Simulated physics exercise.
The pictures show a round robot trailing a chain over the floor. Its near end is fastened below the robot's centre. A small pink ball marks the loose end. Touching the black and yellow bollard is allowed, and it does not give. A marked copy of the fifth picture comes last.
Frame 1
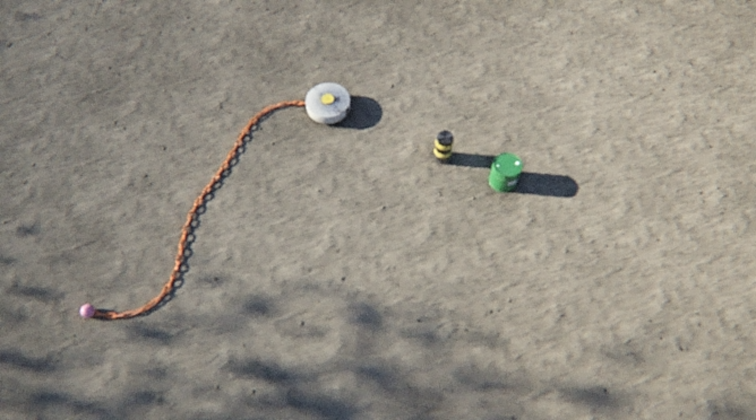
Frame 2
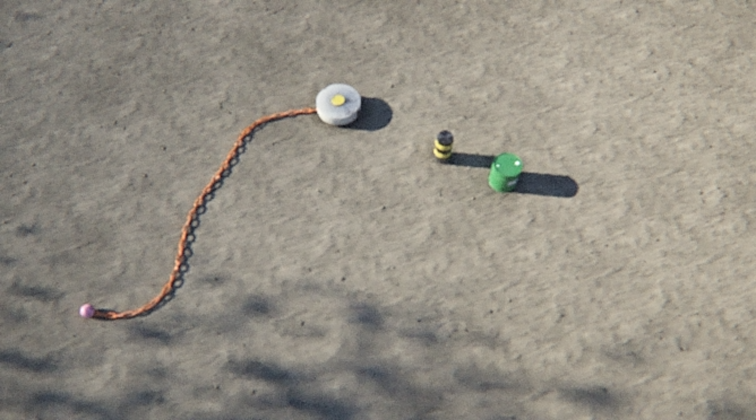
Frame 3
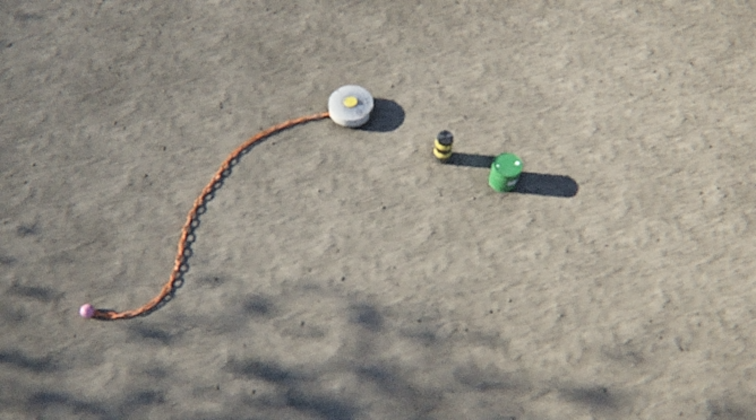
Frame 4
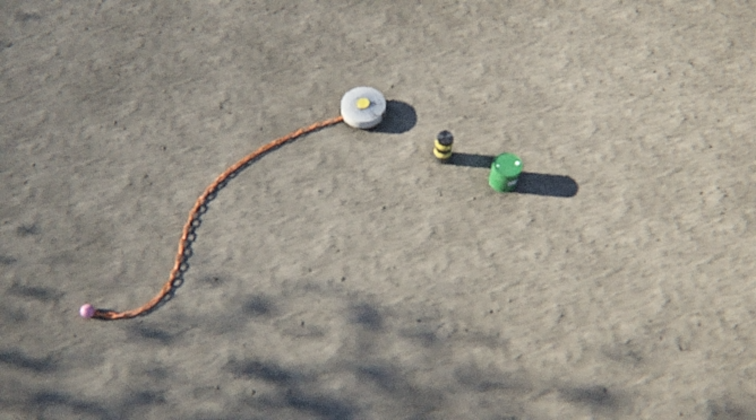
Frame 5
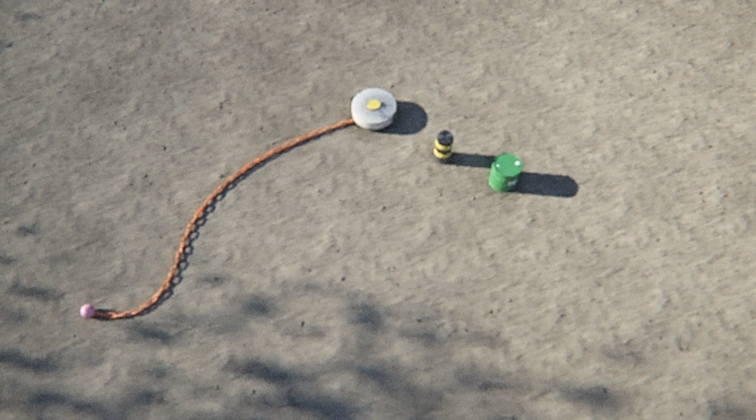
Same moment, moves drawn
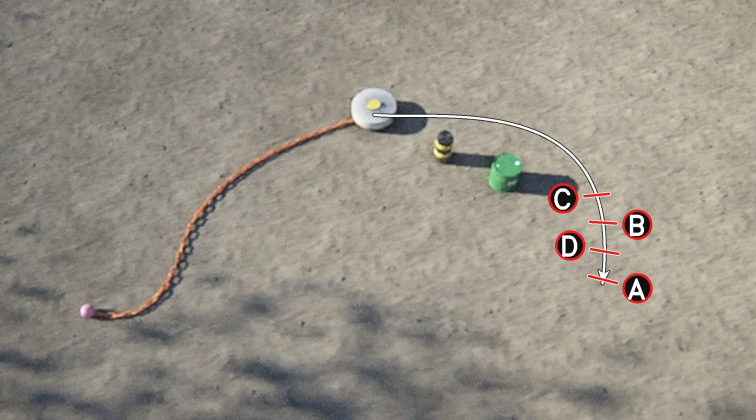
A round white robot with a yellow centre moves slowly to the right across sandy ground, pulling the upper part of an orange chain straighter, while the chain's pink far end, a black and yellow bollard and a green keg stay still.
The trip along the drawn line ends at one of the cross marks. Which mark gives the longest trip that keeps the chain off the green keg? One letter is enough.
Stop at C.
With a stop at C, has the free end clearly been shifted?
By then, yes.
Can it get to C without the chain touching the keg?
Yes.
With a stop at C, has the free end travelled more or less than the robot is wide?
More.
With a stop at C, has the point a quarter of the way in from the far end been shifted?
Yes.
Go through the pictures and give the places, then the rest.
Free end (88, 311); green keg (505, 173); bollard (444, 148), in the first picture.
Robot (339, 106); free end (88, 311), in the second picture.
Robot (351, 107); bollard (444, 148), in the third picture.
Robot (364, 109); green keg (505, 173), in the fourth picture.
Robot (374, 110); free end (88, 311); green keg (505, 173); bollard (444, 148), in the fifth picture.
On the copy, A at (603, 280); B at (603, 223); C at (597, 195); D at (605, 252); the route from (374, 115) via (547, 137) to (603, 283).
On C. First, robot (464, 112), middle of the chain (300, 180), free end (139, 286).
Then, robot (551, 133), middle of the chain (374, 167), free end (205, 239).
Finally, robot (599, 191), middle of the chain (418, 157), free end (249, 216); only the bollard has been touched, if anything.
By contrast, A brings the chain against the keg; B brings the chain against the keg; D brings the chain against the keg.
